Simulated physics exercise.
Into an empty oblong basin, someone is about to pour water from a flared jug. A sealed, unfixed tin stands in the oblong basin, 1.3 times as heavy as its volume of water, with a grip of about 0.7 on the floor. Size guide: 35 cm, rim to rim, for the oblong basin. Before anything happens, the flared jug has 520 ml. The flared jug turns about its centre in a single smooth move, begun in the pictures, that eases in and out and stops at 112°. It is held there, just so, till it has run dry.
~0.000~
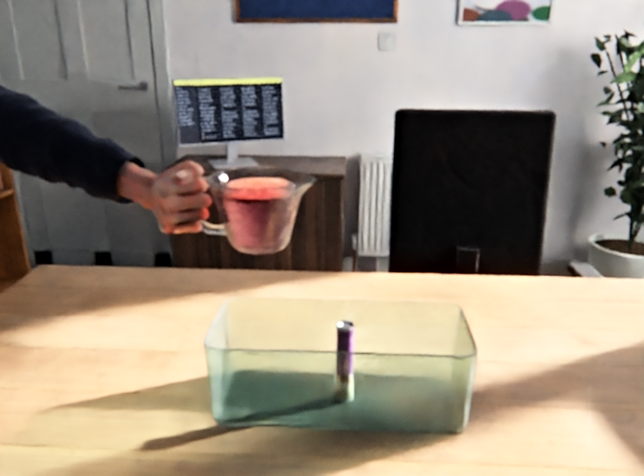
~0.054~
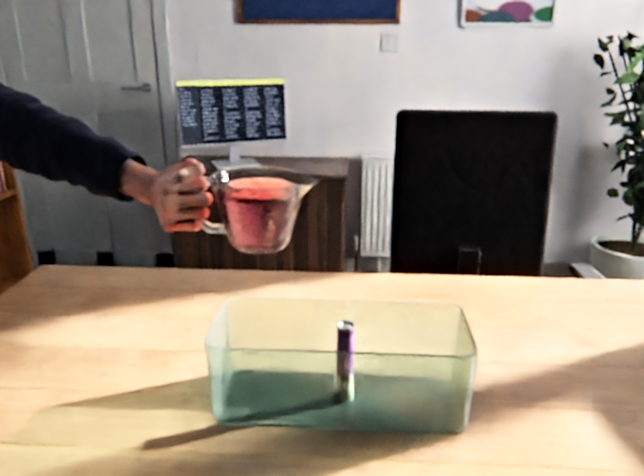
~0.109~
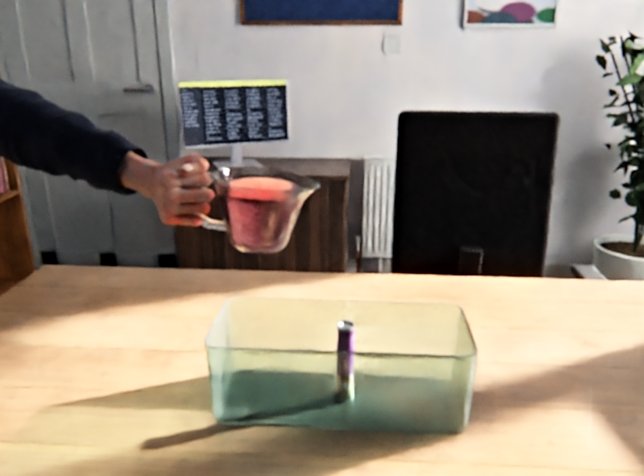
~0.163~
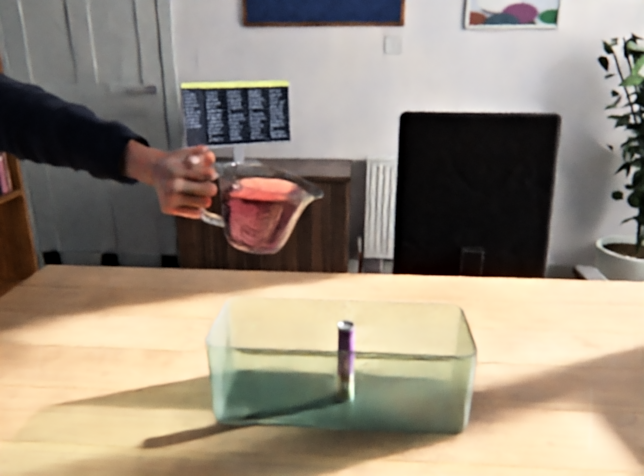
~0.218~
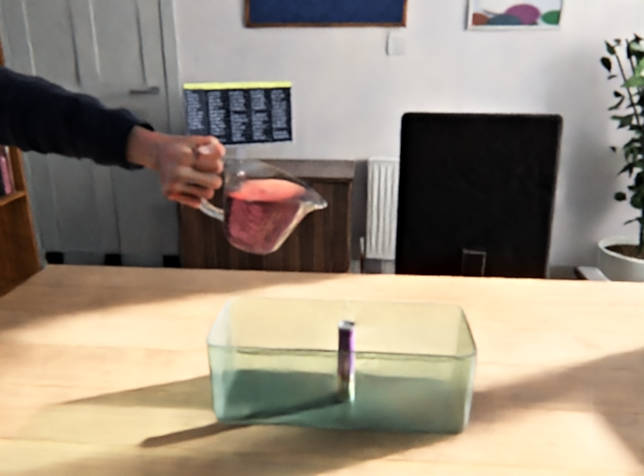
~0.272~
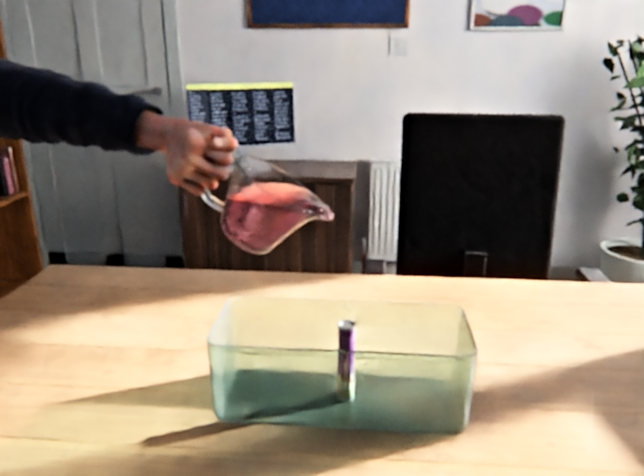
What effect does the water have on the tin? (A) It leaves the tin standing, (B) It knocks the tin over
It knocks the tin over (B).
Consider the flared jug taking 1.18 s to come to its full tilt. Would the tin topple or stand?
In that case the tin overturns.
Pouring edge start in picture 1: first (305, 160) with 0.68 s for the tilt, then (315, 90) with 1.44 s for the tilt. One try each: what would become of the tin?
Trial 1 - tin tips; trial 2 - tin stays standing.
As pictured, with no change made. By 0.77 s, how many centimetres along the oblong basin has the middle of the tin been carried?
Centre to centre, close to 1 cm.
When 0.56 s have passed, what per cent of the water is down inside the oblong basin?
Roughly 40 percent.
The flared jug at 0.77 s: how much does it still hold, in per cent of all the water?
Roughly 1 per cent.
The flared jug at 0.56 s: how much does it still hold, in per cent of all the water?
At that time about 26 in a hundred parts are still held.
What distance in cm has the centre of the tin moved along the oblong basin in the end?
9.0 cm.
By 0.56 s the tilt is 97° and 26 per cent is still to pour; the tin stands where it began.
By 0.77 s the tilt is 112° and 1 per cent is still to pour; the tin stands 1 cm from where it began.
By 1.00 s the tilt is 112° and 0 per cent is still to pour; the tin leans 32°.
By 1.24 s the tilt is 112° and 0 per cent is still to pour; the tin lies on its side.
At rest the tin lies on its side.
